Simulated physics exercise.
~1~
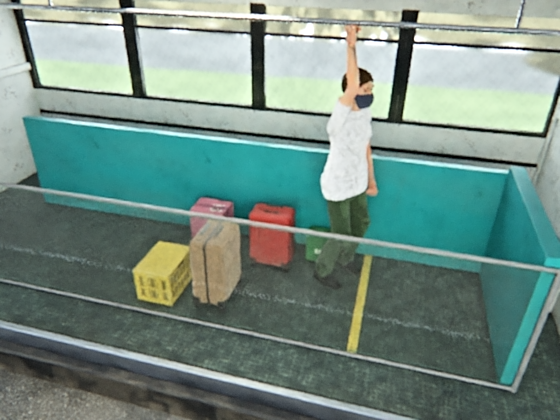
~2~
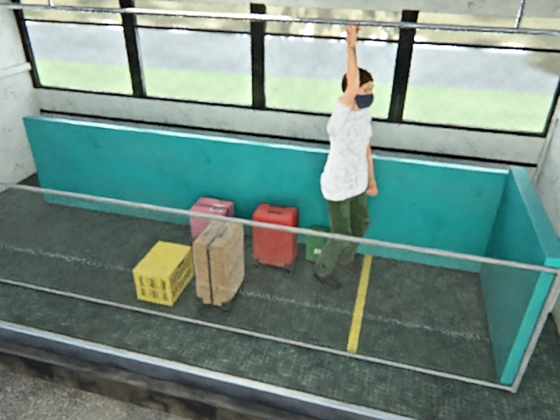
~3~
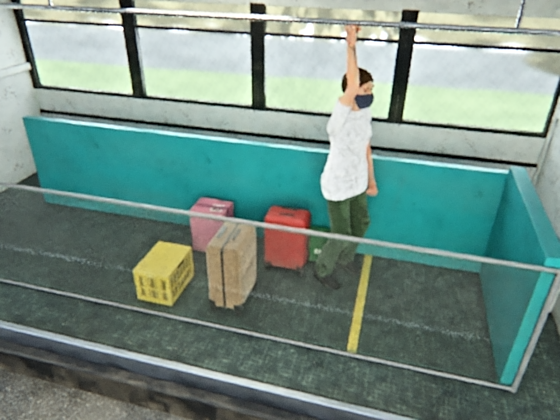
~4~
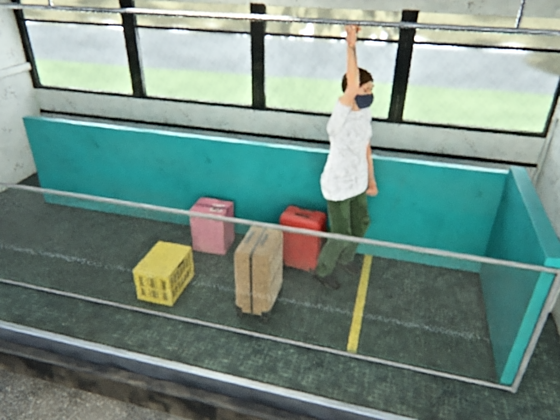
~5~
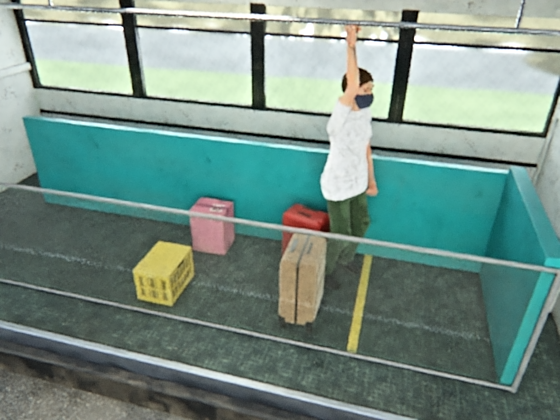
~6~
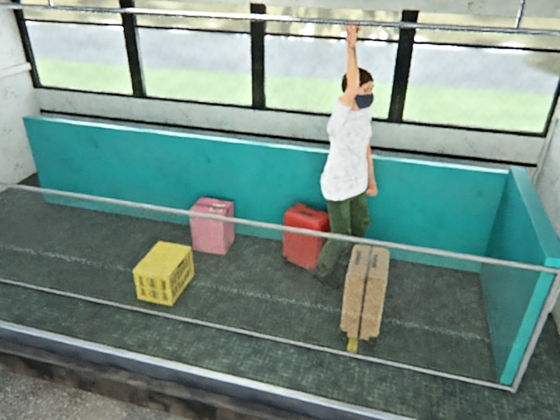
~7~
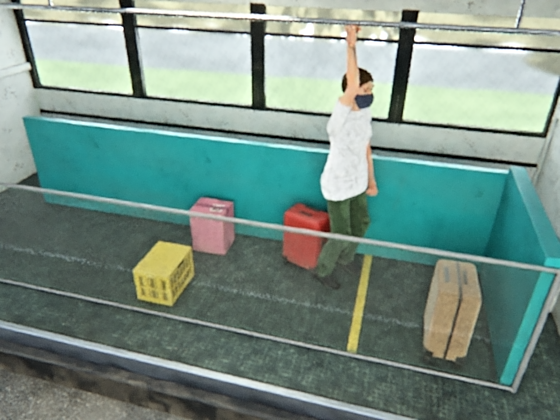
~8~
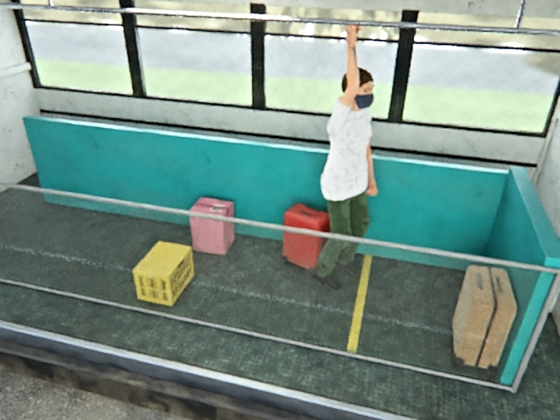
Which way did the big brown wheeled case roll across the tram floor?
It rolled to the right, going over the yellow line and ending near the wall on that side.
